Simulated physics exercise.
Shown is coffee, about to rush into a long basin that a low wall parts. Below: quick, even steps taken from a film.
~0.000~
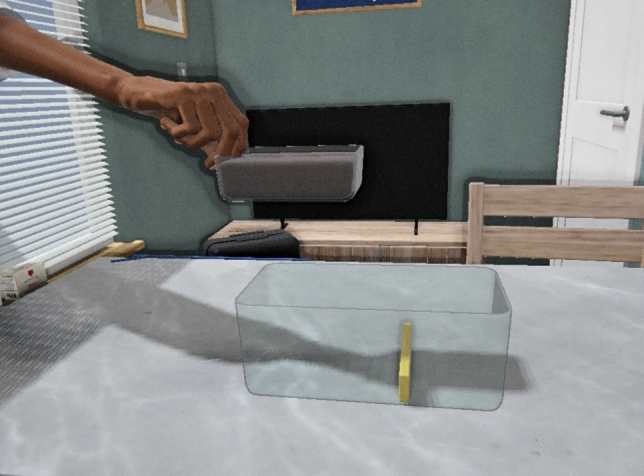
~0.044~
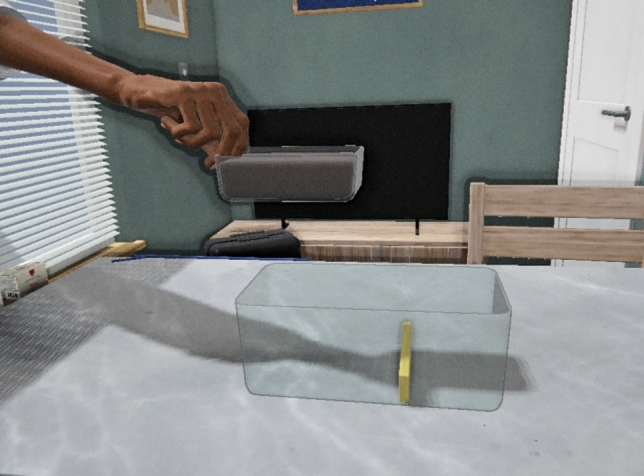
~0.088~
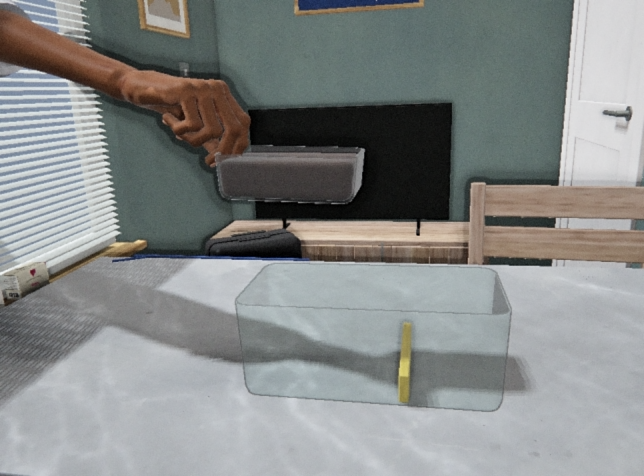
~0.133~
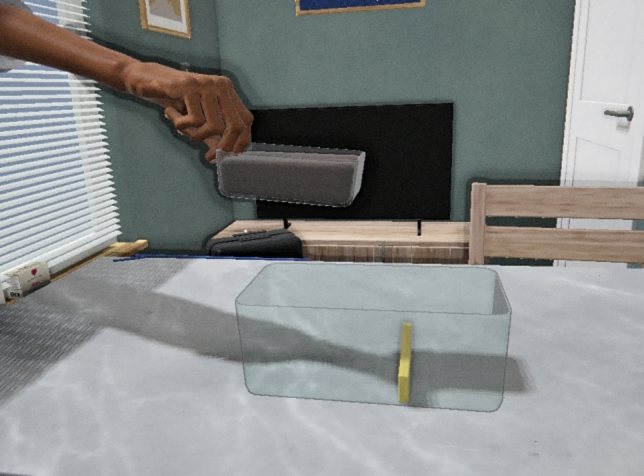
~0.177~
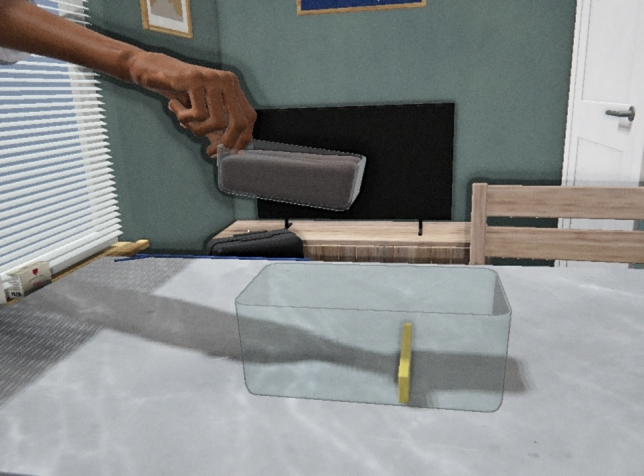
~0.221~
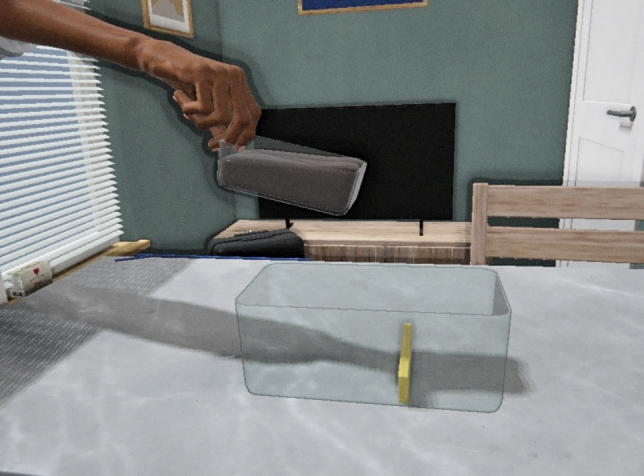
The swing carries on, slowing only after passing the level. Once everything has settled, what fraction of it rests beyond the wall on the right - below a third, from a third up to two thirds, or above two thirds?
The share that settles right of the wall is one third to two thirds, as I see it.
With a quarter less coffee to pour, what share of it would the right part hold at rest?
Close to 50 per cent.
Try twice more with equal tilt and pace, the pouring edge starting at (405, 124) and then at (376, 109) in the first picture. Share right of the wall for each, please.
Roughly 65 per cent, then roughly 60 per cent.
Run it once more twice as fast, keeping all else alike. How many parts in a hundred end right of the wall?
Around 25 percent.
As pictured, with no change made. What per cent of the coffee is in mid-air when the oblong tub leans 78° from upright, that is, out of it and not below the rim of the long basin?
I'd put it at roughly 50 percent of it.
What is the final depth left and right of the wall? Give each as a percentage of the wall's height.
Left 20 %, right 70 %.
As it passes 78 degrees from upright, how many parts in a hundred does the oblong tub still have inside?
Near 10 percent is still in there.
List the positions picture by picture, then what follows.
It leans 0°; its right rim is at (359, 152); the coffee meets the walls at (231, 159) and (358, 157); the long basin's rim runs from (252, 283) to (503, 290); the wall's top is at (406, 347), in the first picture.
It leans 1°; its right rim is at (359, 152); the coffee meets the walls at (231, 159) and (358, 157), in the second picture.
It leans 2°; its right rim is at (360, 155); the coffee meets the walls at (231, 157) and (358, 158), in the third picture.
It leans 5°; its right rim is at (361, 158); the coffee meets the walls at (232, 157) and (359, 160), in the fourth picture.
It leans 9°; its right rim is at (361, 163); the coffee meets the walls at (233, 156) and (361, 162), in the fifth picture.
It leans 14°; its right rim is at (362, 169); the coffee meets the walls at (234, 155) and (362, 166); 1 per cent is over the edge, in the sixth picture.
A moment on, the oblong tub is tipped on its side and 12 per cent is still to pour, 4 is left of the wall and 34 right of it.
Next, the oblong tub is tipped right over and 1 per cent is still to pour, 32 is left of the wall and 59 right of it.
Then the oblong tub is tipped right over and 0 per cent is still to pour, 38 is left of the wall and 57 right of it.
Later the oblong tub is tipped right over and 0 per cent is still to pour, 38 is left of the wall and 57 right of it.
At rest 38 per cent lies left of the wall, 57 right of it and 6 outside.
